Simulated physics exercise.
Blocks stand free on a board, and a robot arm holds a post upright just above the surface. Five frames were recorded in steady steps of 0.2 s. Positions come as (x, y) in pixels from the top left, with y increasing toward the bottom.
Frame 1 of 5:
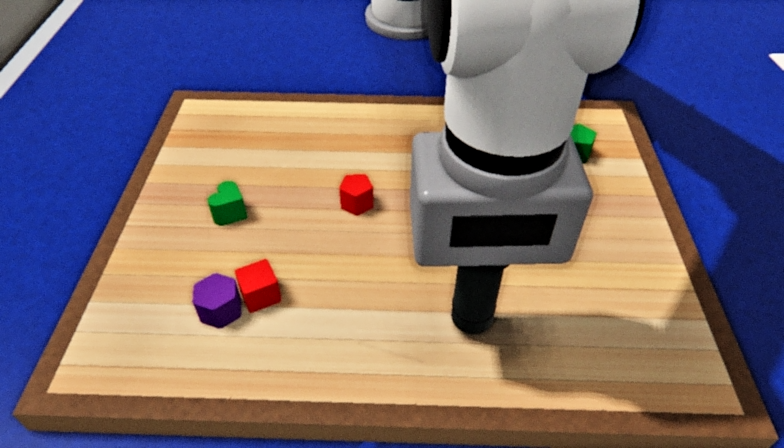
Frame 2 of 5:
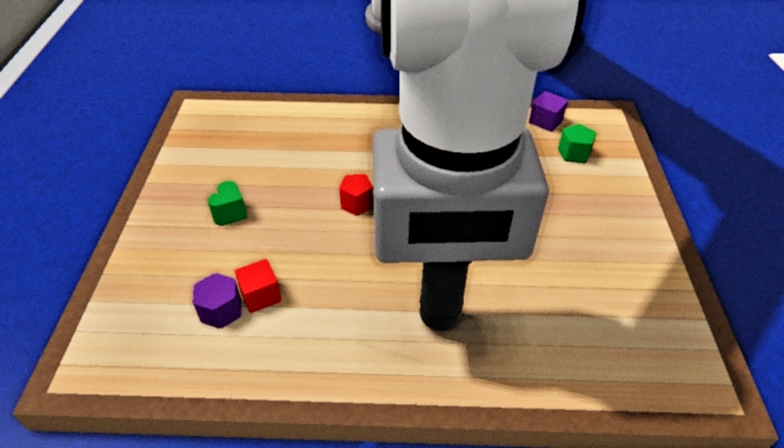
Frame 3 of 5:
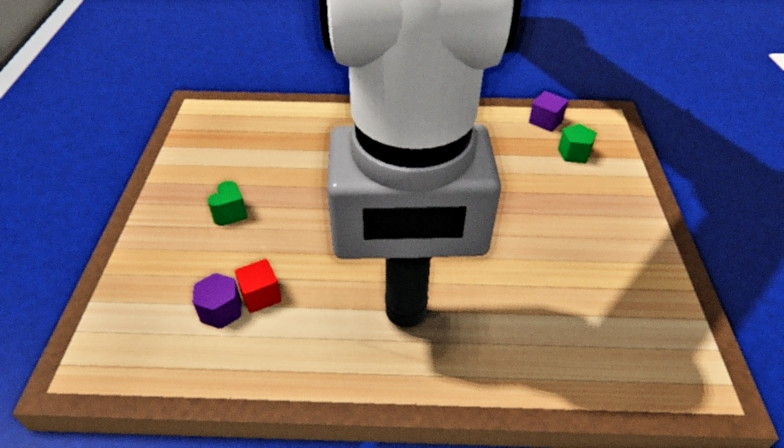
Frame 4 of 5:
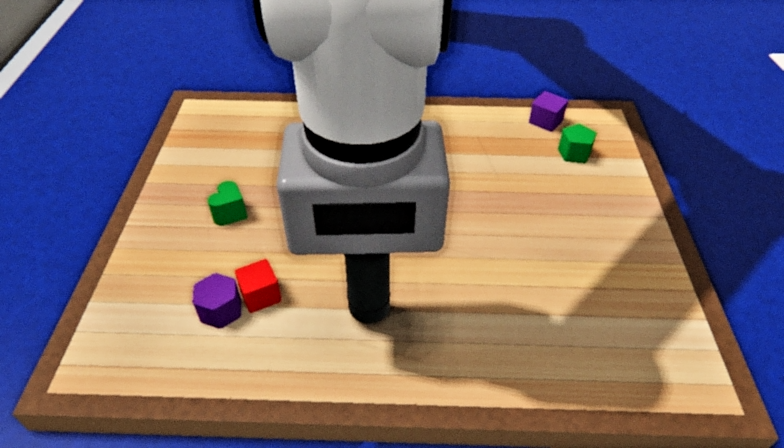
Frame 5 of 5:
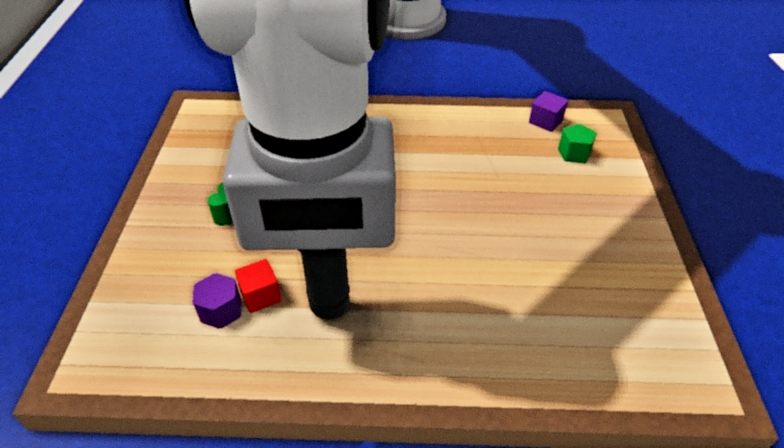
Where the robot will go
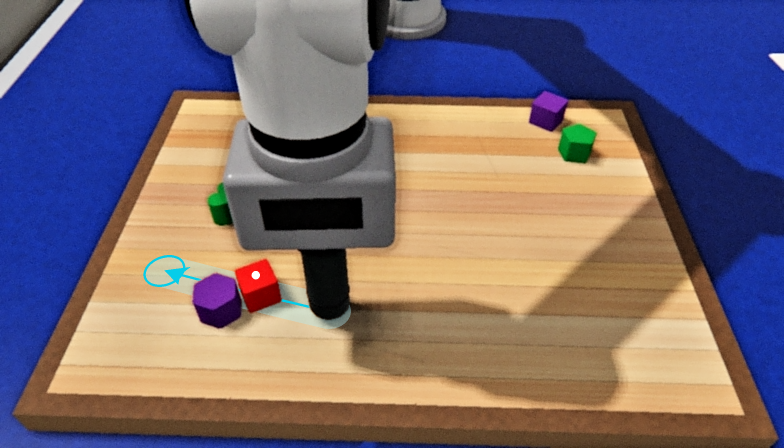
On a wooden board, a robot arm moves its black post left toward a red block.
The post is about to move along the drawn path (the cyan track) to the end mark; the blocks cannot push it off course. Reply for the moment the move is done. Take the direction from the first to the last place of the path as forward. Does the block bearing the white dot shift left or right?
Answer: Right.
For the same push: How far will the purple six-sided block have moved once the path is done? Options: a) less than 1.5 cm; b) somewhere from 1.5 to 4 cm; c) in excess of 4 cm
b (somewhere from 1.5 to 4 cm)
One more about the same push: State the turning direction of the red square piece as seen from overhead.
The block spins clockwise.
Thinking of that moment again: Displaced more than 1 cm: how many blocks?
2.
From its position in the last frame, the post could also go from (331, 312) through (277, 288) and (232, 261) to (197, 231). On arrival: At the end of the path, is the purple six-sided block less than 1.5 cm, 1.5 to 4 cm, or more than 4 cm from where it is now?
It travels between 1.5 and 4 cm.
The line goes from (331, 312) directly to (164, 271); the dot is on the red square piece.
What follows on the original path. One third of the way, post at (269, 290); purple six-sided block at (193, 293), turned 35° anticlockwise; red square piece at (227, 266).
Two thirds of the way, post at (214, 277); purple six-sided block at (185, 294), turned 50° anticlockwise; red square piece at (184, 245), turned 45° clockwise.
At the end, post at (161, 263); purple six-sided block at (183, 295), turned 60° anticlockwise; green heart unmoved; red square piece at (158, 224), turned 115° clockwise.
